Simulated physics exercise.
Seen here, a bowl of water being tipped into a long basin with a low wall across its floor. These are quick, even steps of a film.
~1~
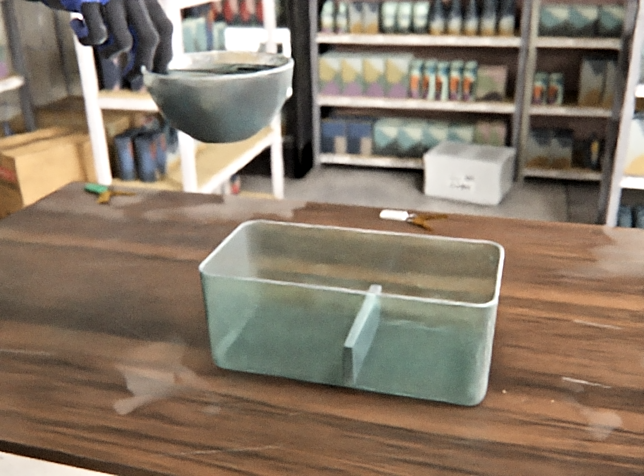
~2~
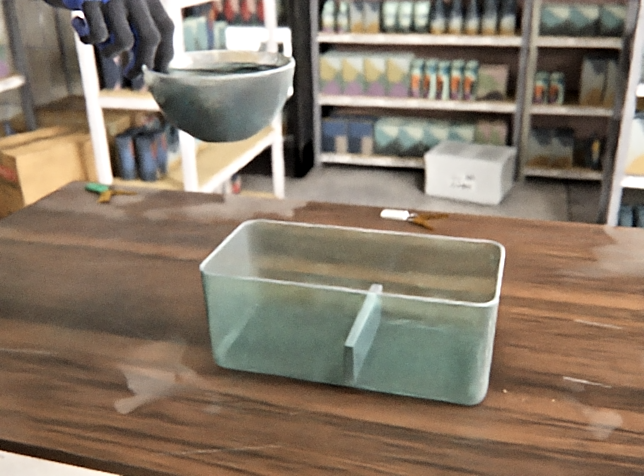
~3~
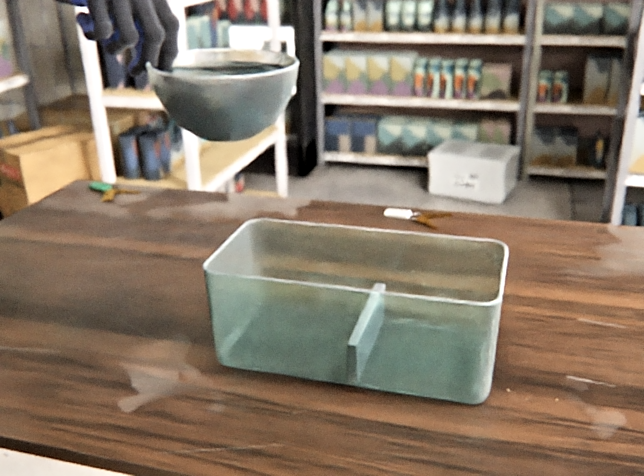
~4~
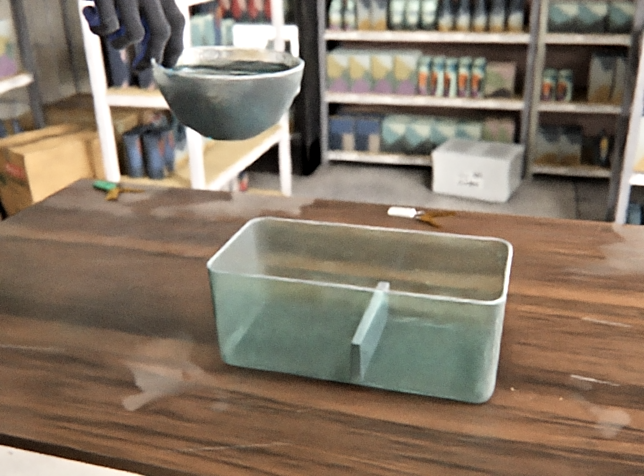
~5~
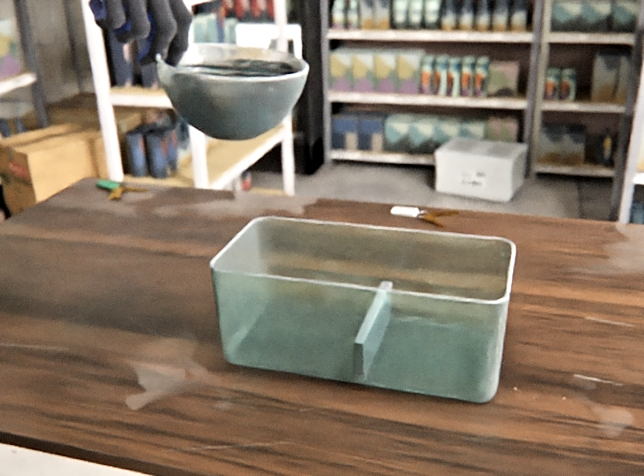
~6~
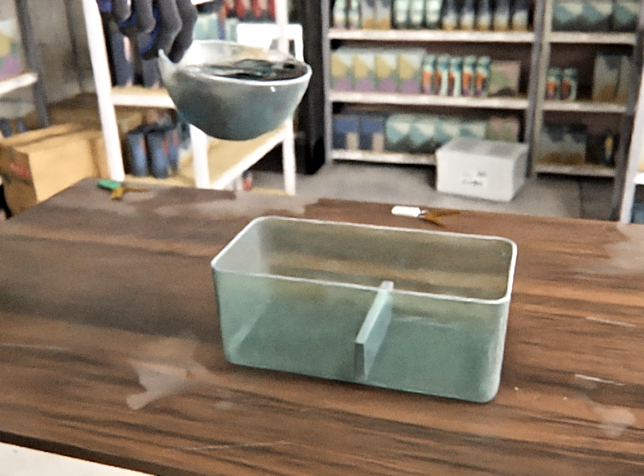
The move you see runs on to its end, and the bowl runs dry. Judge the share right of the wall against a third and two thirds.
In the end between a third and two thirds is right of the wall.
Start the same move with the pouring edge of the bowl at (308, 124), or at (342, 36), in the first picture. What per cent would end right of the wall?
In turn 60 and 90 in a hundred.
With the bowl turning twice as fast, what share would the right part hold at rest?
Near 35 %.
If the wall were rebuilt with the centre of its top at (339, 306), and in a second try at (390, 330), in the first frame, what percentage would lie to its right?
In turn 80 and 20 in a hundred.
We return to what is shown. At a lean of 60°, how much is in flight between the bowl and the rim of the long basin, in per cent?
Near 35 %.
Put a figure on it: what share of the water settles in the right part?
Roughly 55 in a hundred.
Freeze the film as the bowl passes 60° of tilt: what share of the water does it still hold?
Close to 45 per cent.
A moment on, the bowl is tipped part way and 47 per cent is still to pour, 6 is left of the wall and 12 right of it.
Next, the bowl is tipped on its side and 2 per cent is still to pour, 33 is left of the wall and 55 right of it.
Then the bowl is tipped right over and 0 per cent is still to pour, 43 is left of the wall and 56 right of it.
Later the bowl is tipped right over and 0 per cent is still to pour, 43 is left of the wall and 56 right of it.
At rest 43 per cent lies left of the wall, 56 right of it and 1 outside.
